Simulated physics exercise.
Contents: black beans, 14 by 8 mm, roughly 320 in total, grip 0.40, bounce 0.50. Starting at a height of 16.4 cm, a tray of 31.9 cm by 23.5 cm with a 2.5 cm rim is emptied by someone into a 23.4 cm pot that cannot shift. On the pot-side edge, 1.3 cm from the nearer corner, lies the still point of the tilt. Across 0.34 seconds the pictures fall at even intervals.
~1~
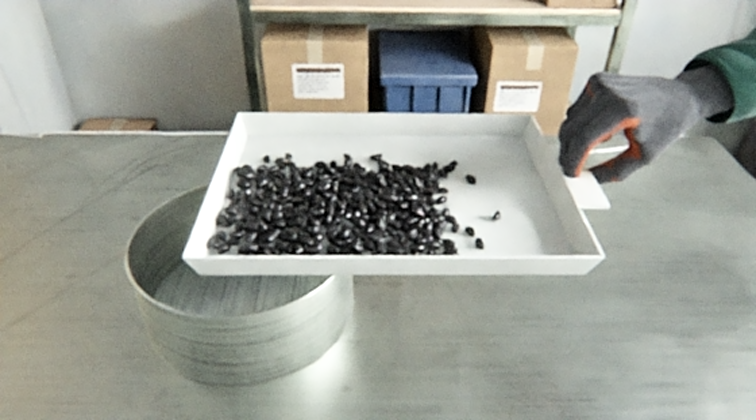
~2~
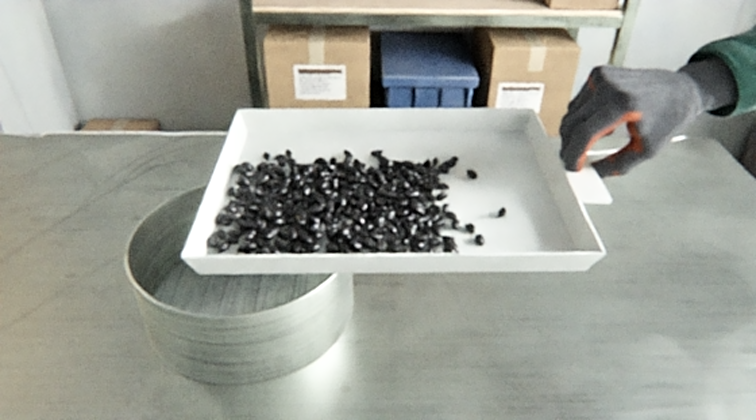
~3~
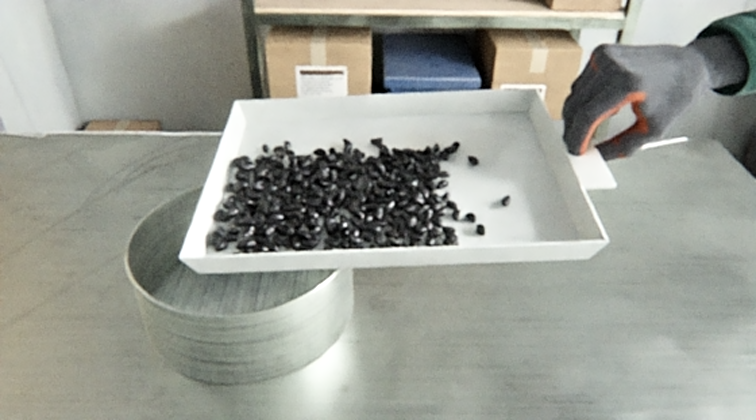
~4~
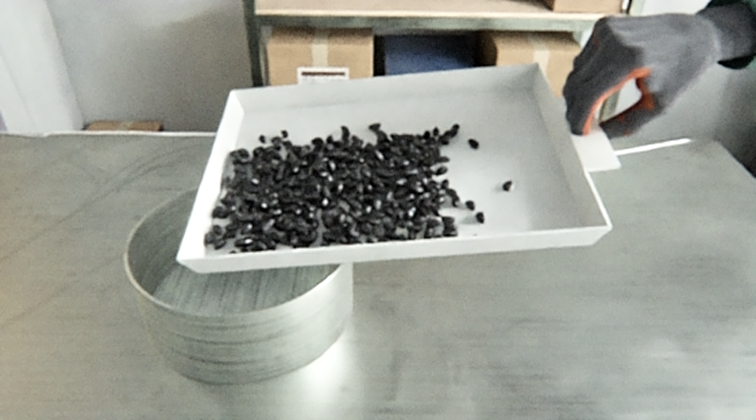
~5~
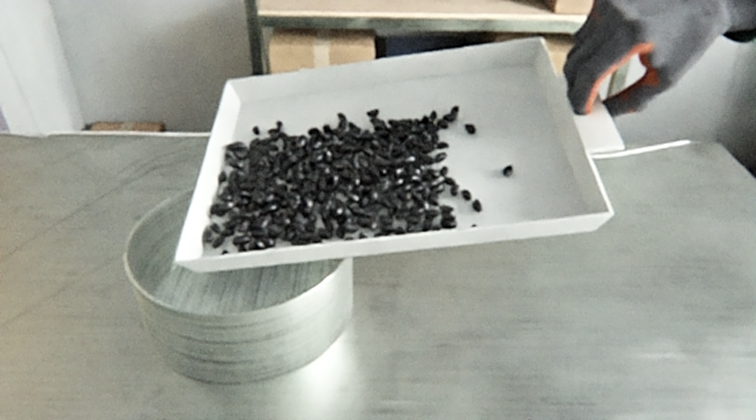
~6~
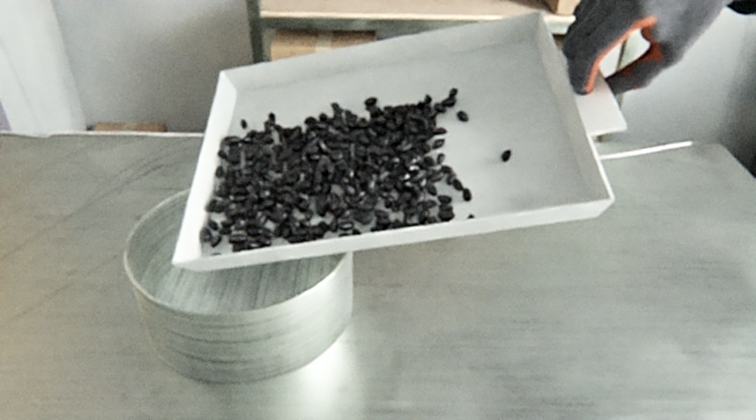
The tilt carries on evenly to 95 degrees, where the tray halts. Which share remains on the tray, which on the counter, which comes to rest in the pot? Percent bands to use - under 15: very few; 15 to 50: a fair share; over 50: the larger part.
Left on the tray - very few, counter - the larger part, pot - very few.
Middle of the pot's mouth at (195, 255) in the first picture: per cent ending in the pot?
It would come to around 10 percent.
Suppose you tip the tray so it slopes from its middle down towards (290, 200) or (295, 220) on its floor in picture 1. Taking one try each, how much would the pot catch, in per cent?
About 70 and 10 per cent.
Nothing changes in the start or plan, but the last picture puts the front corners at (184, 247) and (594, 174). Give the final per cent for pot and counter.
Pot: 60, counter: 40.
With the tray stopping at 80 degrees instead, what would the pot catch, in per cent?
It would land at about 0 percent.
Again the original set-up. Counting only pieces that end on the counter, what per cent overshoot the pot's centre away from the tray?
Roughly 90 per cent.
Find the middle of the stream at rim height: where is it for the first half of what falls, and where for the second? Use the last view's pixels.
Around (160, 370), then around (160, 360).
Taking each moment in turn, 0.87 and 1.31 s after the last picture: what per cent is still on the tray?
About 60, 0.
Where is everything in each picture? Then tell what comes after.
In the first frame, tray tilt 0 degrees, front corners at (195, 251) and (591, 251); middle of the pieces at (341, 204); pot at (242, 236).
In the second frame, tray tilt 1 degrees, front corners at (194, 250) and (592, 247); middle of the pieces at (340, 201).
In the third frame, tray tilt 5 degrees, front corners at (192, 250) and (595, 235), lowest corner left front; middle of the pieces at (339, 193).
In the fourth frame, tray tilt 10 degrees, front corners at (189, 252) and (597, 221), lowest corner left front; middle of the pieces at (337, 184).
In the fifth frame, tray tilt 14 degrees, front corners at (187, 253) and (598, 207), lowest corner left front; middle of the pieces at (334, 175).
In the sixth frame, tray tilt 19 degrees, front corners at (184, 254) and (599, 194), lowest corner left front; middle of the pieces at (331, 167); pot at (242, 234).
Then, 0.52 s after the last picture, tilt 55 degrees; the tray holds 100 %, the pot 0 %.
Then, 0.87 s after the last picture, tilt 79 degrees; the tray holds 60 %, the pot 0 %.
Then, 1.31 s after the last picture, tilt 95 degrees; the tray holds 0 %, the pot 0 %.
In the end, tray 0 %, counter 100 %, pot 0 %.
